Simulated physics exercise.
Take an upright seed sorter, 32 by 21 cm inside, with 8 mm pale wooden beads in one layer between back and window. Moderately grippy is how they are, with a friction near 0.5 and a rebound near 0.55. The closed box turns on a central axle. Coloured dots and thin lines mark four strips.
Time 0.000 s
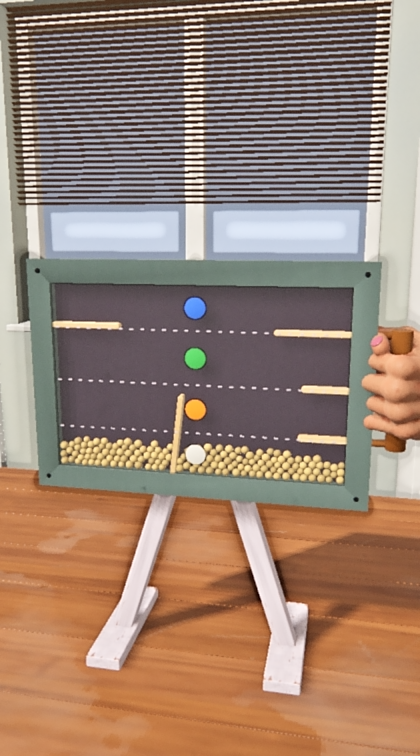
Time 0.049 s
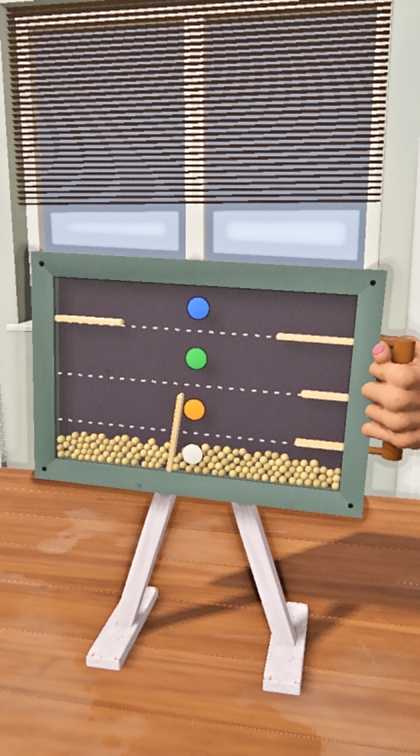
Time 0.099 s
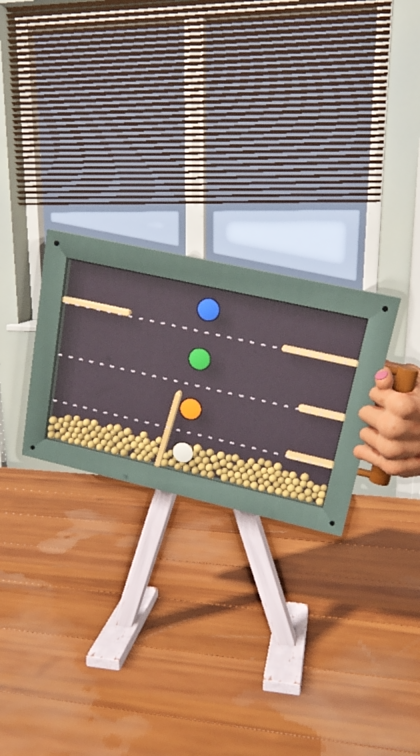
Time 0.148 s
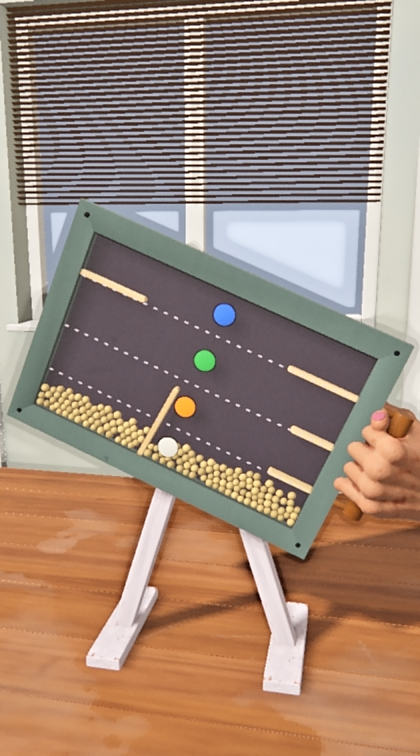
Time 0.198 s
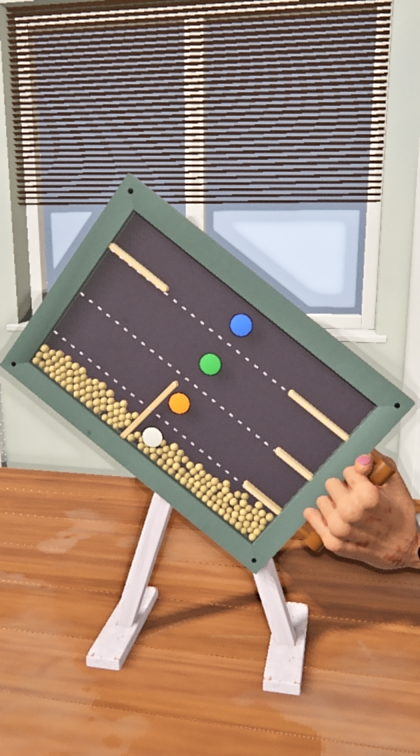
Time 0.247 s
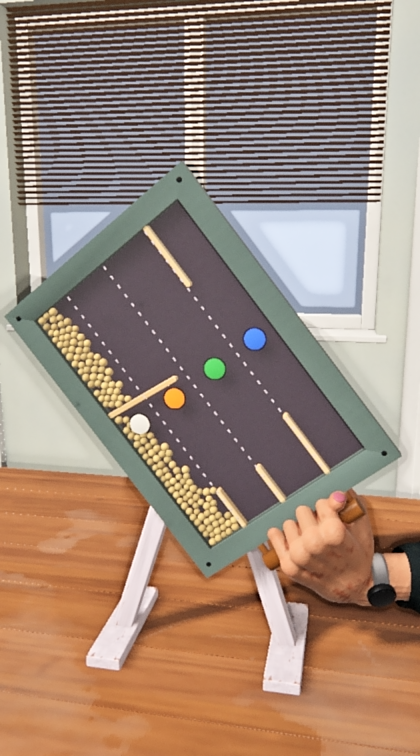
A green-framed box of pale beads on a white stand starts level, then turns clockwise, slightly at first, then steeply, as a hand at the right grips its handle and moves downward. The beads stay banked along the box's lower side, while the blue, green, orange and white discs swing round with it.
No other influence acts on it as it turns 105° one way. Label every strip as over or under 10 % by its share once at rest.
Orange over, blue over, green under, white over 10 %.
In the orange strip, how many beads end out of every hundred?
The answer is near 20 percent.
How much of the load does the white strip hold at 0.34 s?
Share: Near 100 per cent.
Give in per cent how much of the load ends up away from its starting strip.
Around 70 per cent, give or take.
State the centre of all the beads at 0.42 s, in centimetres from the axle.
I'd put it near 8 centimetres to the left and 1 centimetres below.
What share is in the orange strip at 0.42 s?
I'd say some 10 in a hundred.
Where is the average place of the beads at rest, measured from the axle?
About 3 cm left and 12 cm below.
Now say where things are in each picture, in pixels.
Level; about 150 beads; beads' middle (195, 460); highest (128, 442); orange (195, 410), blue (195, 308), green (195, 359), white (196, 455), in the first frame.
Turned 3° clockwise; beads' middle (192, 459); highest (84, 435), in the second frame.
Turned 10° clockwise; beads' middle (183, 458); highest (77, 419); wall ends (285, 348), (301, 408), (289, 455), (179, 394), (128, 313), in the third frame.
Turned 23° clockwise; beads' middle (169, 453); highest (46, 388), in the fourth frame.
Turned 38° clockwise; beads' middle (154, 444); highest (45, 349), in the fifth frame.
Turned 52° clockwise; beads' middle (141, 432); highest (53, 312); orange (175, 398), blue (255, 339), green (215, 369), white (140, 424), in the sixth frame.
By 0.34 s, it stands 79° clockwise; the beads' middle is 8 cm left of and 3 cm below the centre; white 100 %.
By 0.42 s, it stands 99° clockwise; the beads' middle is 8 cm left of and 1 cm below the centre; orange 10 %, white 90 %.
By 0.50 s, it stands 105° clockwise; the beads' middle is 7 cm left of and 2 cm below the centre; orange 25 %, green 5 %, white 65 %.
All still by 1.4 s, it stands 105° clockwise; orange 20 %, blue 40 %, green 5 %, white 30 %.
